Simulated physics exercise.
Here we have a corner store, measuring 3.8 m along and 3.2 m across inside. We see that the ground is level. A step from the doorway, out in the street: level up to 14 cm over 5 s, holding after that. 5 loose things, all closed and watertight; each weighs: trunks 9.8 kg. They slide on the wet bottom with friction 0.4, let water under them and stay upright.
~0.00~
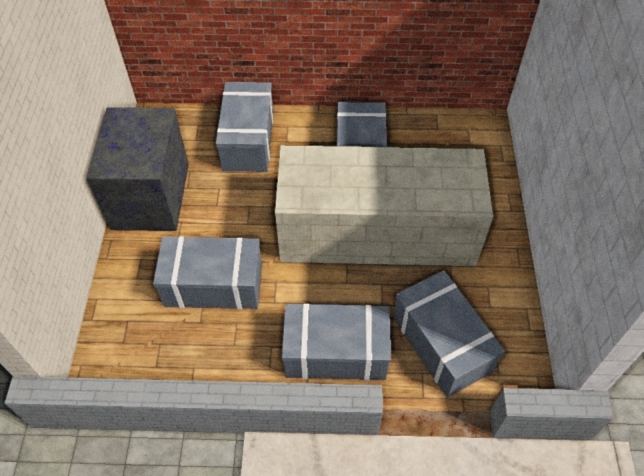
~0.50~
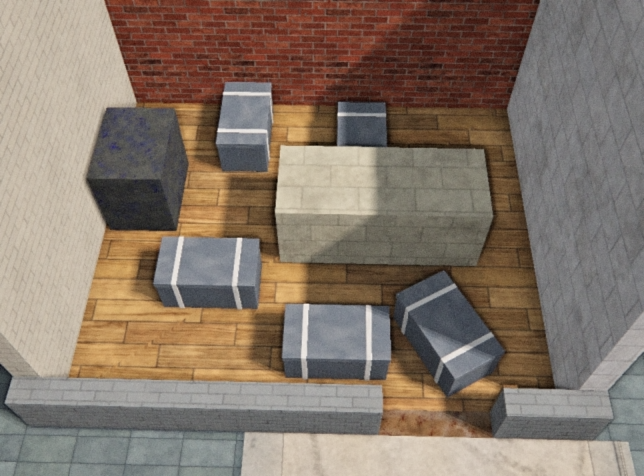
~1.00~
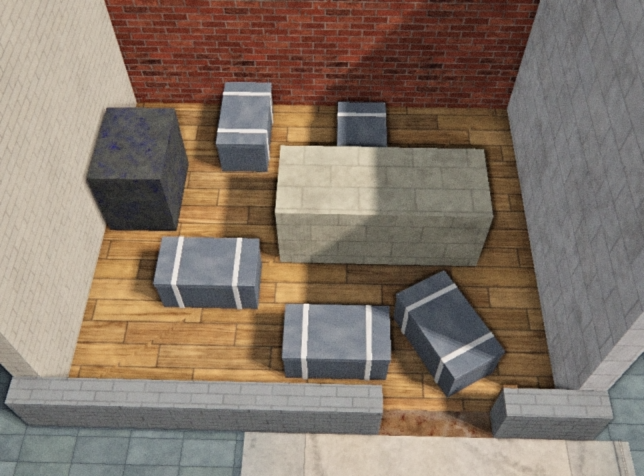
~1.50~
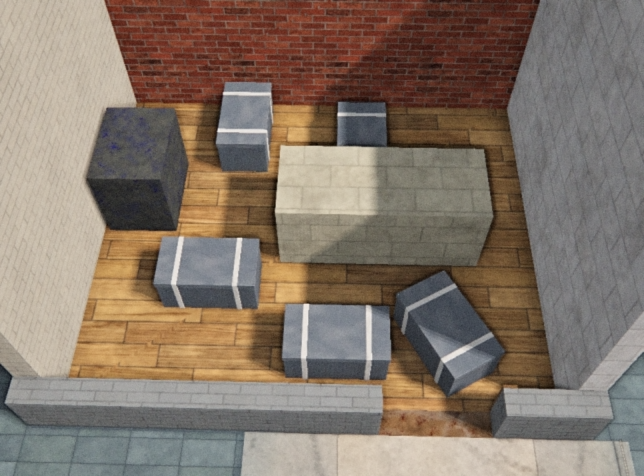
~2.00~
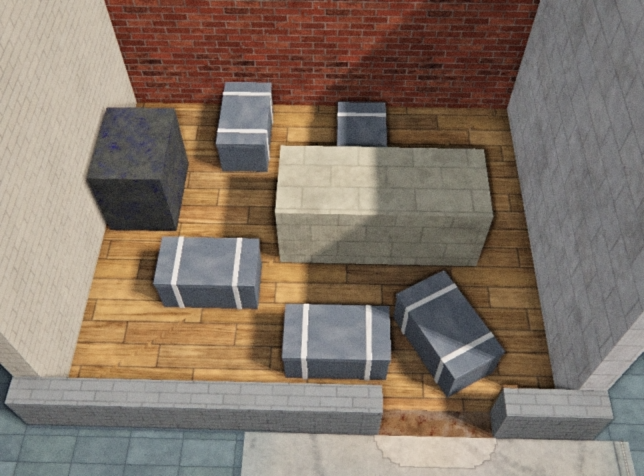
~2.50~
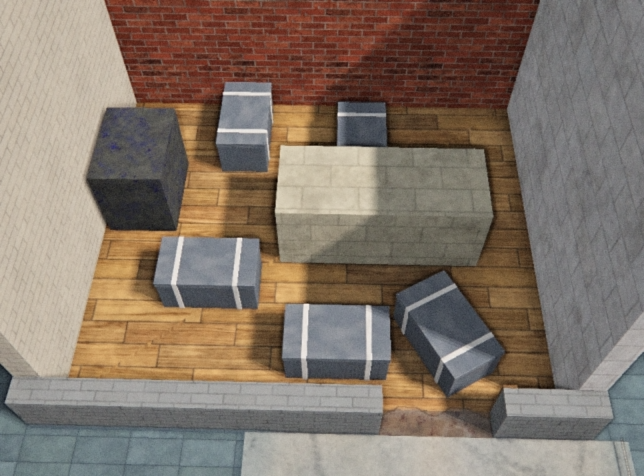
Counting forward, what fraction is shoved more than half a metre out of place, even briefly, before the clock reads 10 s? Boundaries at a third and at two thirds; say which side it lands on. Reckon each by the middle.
By my guess the moved share will stay in the one-to-two-thirds span.
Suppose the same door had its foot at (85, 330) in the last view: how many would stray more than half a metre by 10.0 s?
Then 3 of them would.
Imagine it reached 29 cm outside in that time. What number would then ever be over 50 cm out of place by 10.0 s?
Under that setup the answer is 4.
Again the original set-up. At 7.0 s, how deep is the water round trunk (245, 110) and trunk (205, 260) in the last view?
Around 0 cm and 2 cm.
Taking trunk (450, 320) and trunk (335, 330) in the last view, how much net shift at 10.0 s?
One is off by 60 cm, the other by 120 cm, in the order asked.
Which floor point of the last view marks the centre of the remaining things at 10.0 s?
Close to (286, 239).
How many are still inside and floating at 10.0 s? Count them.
The count is 3.
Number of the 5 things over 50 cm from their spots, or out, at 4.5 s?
Tally at that time: 0.
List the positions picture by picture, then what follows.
In the first picture, a trunk at (362, 134) rests on the ground; a trunk at (245, 112), on the bottom; water covers 0.0 m2; 0 of 5 have shifted.
In the second picture, a trunk at (362, 134) rests on the ground; a trunk at (245, 112) rests on the ground; 0.0 m2 under water; 0 of 5 have shifted.
In the third picture, a trunk at (362, 134), on the bottom; a trunk at (245, 112) rests on the ground; 0.0 m2 under water; 0 of 5 have shifted.
In the fourth picture, a trunk at (362, 134) rests on the ground; a trunk at (245, 112) rests on the ground; water covers 0.0 m2; 0 of 5 have shifted.
In the fifth picture, a trunk at (362, 134) rests on the ground; a trunk at (245, 112), on the bottom; water covers 0.0 m2; 0 of 5 have shifted.
In the sixth picture, a trunk at (362, 134), on the bottom; a trunk at (245, 112), on the bottom; water covers 0.0 m2; 0 of 5 have shifted.
After 3.5 s 0 of 5 are over 50 cm from their spots; 0 afloat.
After 4.5 s 0 of 5 are over 50 cm from their spots; 0 afloat.
After 7.0 s 1 of 5 are over 50 cm from their spots; 1 afloat.
After 10.0 s 3 of 5 are over 50 cm from their spots, and 3 have been at some point; 3 afloat.
